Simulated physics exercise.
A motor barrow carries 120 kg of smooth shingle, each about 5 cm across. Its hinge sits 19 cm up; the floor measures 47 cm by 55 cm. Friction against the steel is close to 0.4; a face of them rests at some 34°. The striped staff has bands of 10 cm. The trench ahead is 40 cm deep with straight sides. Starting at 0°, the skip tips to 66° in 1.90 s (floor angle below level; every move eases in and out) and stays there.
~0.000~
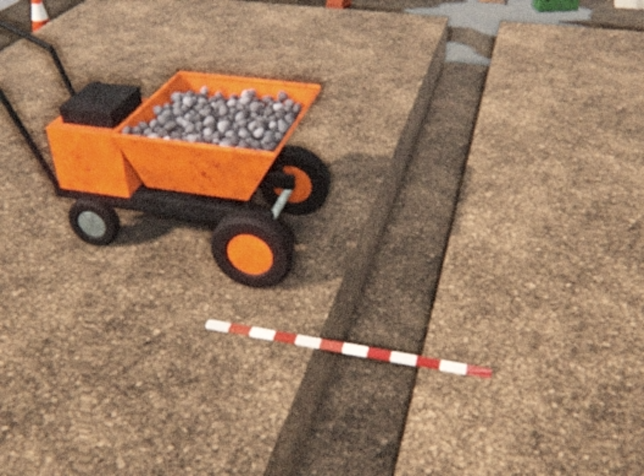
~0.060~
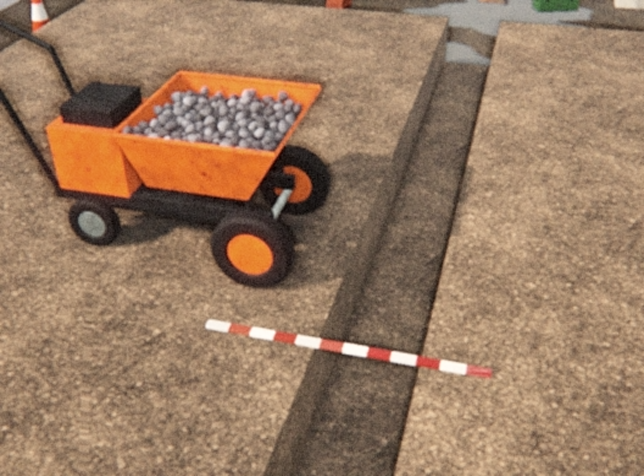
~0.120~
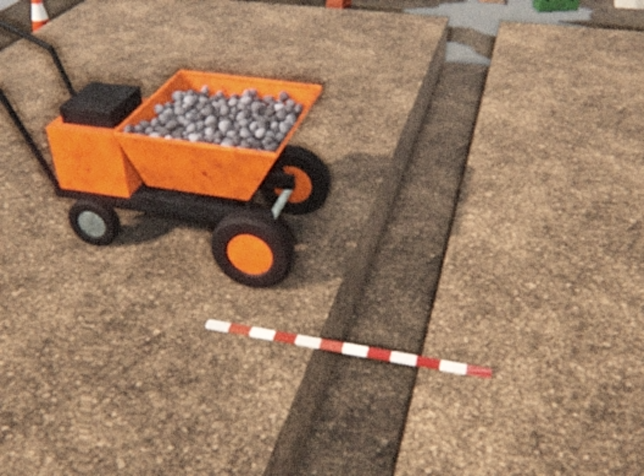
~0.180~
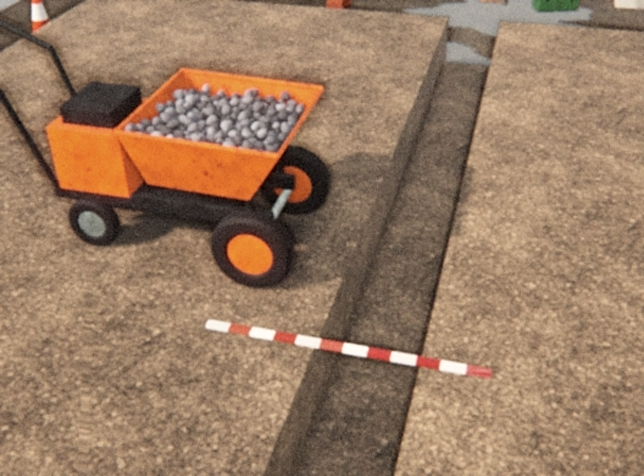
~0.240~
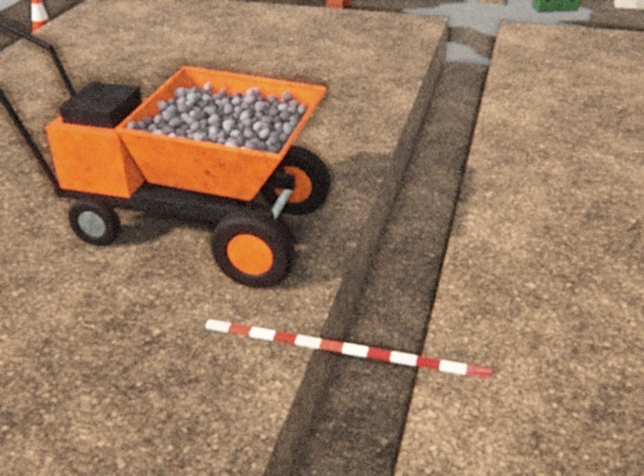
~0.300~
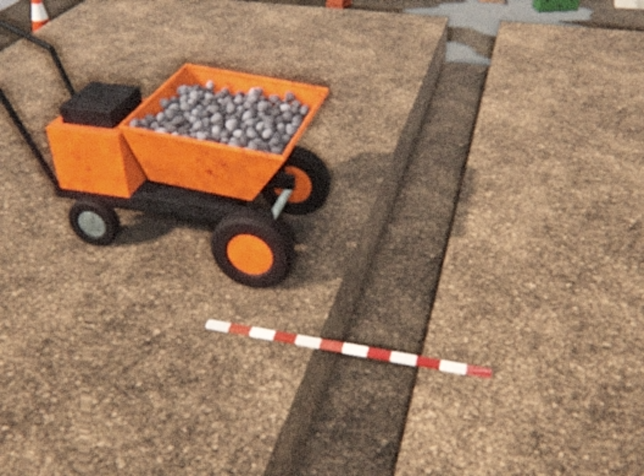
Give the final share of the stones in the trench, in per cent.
About 88 per cent.
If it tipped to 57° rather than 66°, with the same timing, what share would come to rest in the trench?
Then about 50 per cent.
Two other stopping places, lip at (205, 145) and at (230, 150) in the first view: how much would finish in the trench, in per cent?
First some 80, then 95 per cent.
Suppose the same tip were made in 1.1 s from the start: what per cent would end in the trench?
In that case some 80 per cent.
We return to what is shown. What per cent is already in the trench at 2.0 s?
Some 35 per cent.
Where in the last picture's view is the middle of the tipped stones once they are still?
Around (403, 321).
After 1.4 s the floor is at 56°; 99 % in the skip, 1 % in the trench; the foremost stones are at (374, 212).
After 2.0 s the floor is at 66°; 60 % in the skip, 37 % in the trench, 3 % past the trench; the foremost stones are at (473, 271).
After 2.3 s the floor is at 66°; 38 % in the skip, 56 % in the trench, 7 % past the trench; the foremost stones are at (517, 269).
After 4.3 s the floor is at 66°; 6 % in the skip, 88 % in the trench, 7 % past the trench; the foremost stones are at (530, 281).
